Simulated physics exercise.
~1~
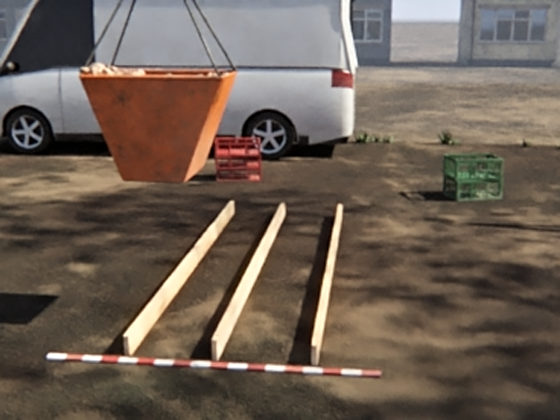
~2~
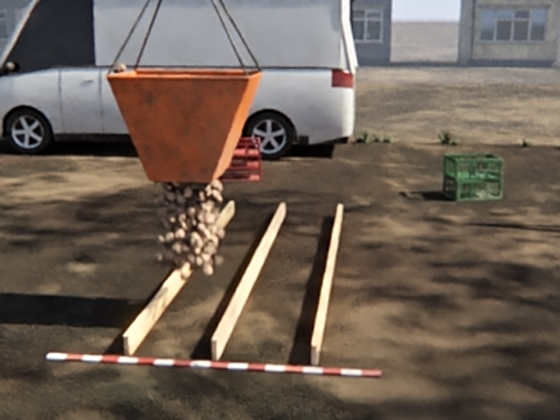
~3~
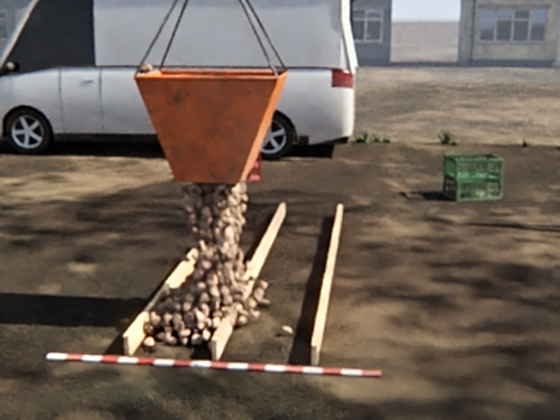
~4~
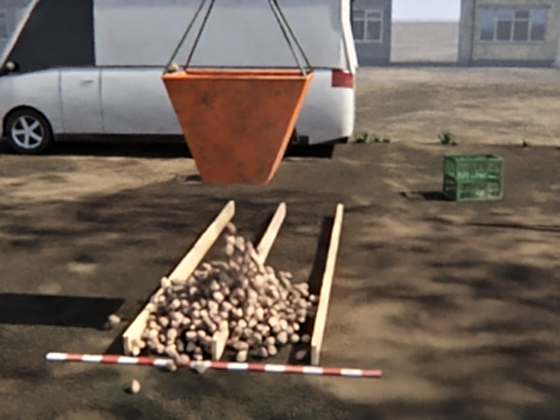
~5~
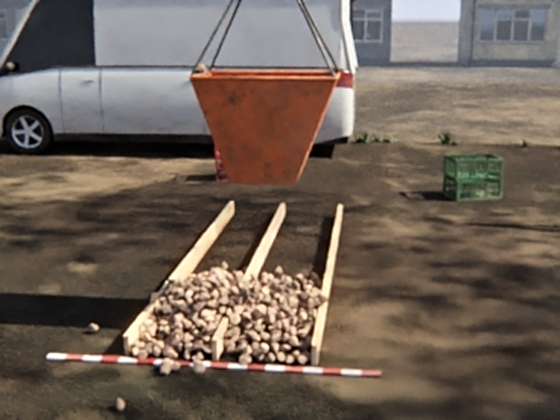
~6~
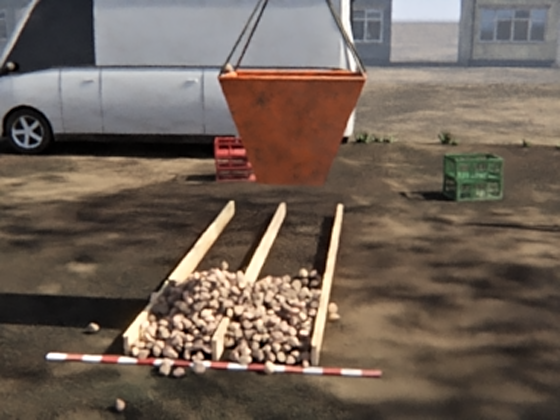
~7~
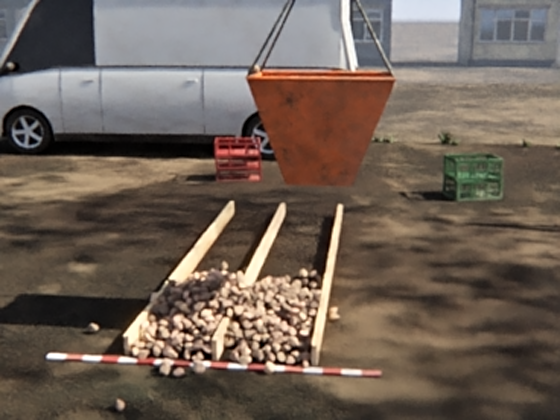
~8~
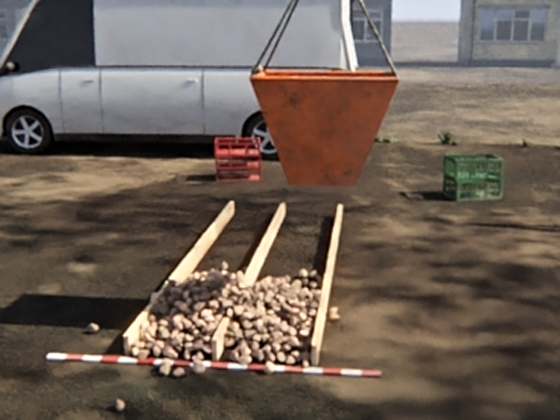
An orange skip full of brownish stones hangs from cables at the upper left of a dirt yard, seen from a raised, fixed viewpoint. Behind it stand a white van, a red crate and, to the right, a green crate, while three wooden boards lie behind a red-and-white striped staff. As the skip glides right, stones pour from its bottom onto the left board, then spread across both bays. Emptied, the skip continues right and slows almost to a stop. The stones rest heaped between the boards, somewhat more in the left bay, with a few strays outside.
